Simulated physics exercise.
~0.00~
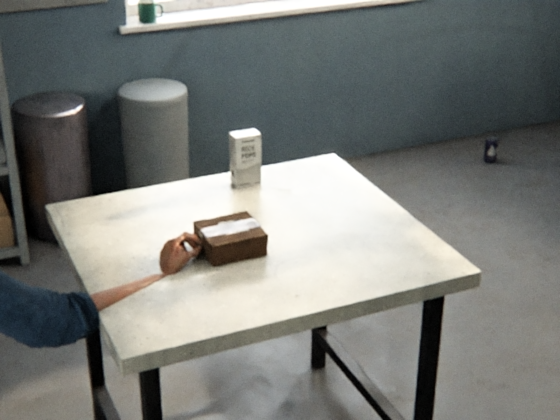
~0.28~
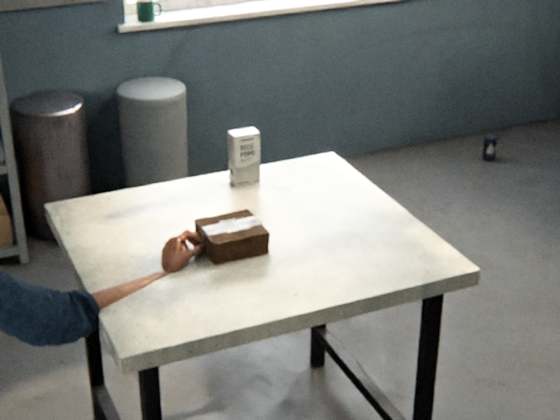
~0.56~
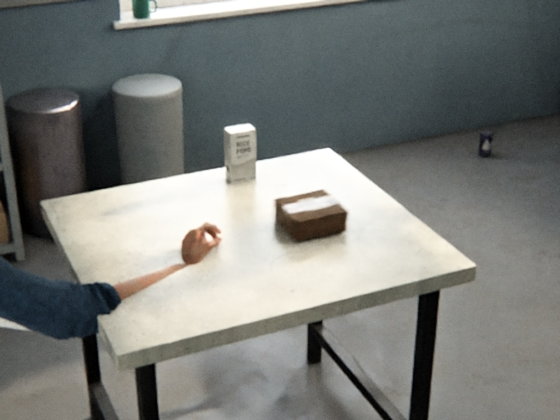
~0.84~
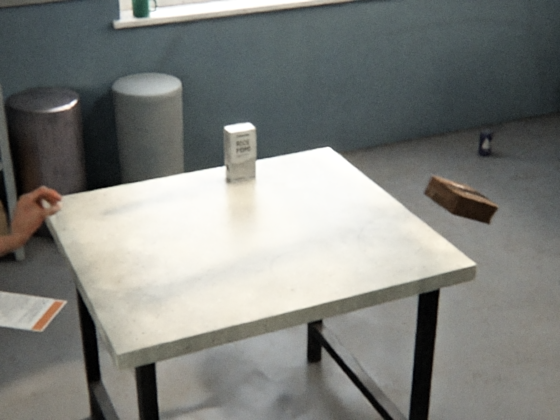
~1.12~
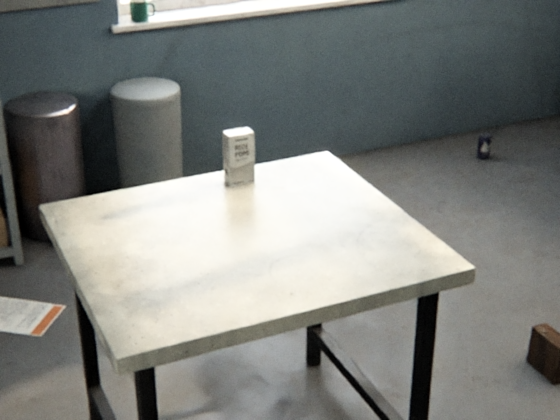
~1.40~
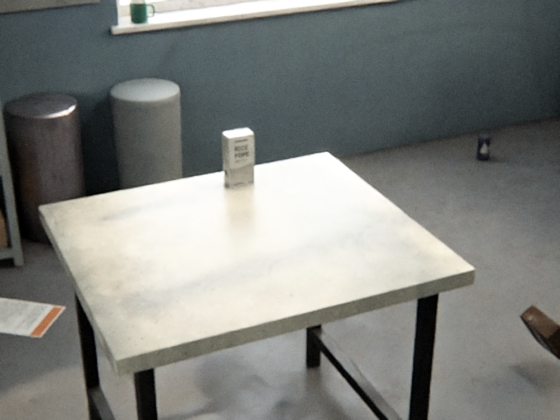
A brown box, shoved by a hand, slides right across the table and tumbles off.
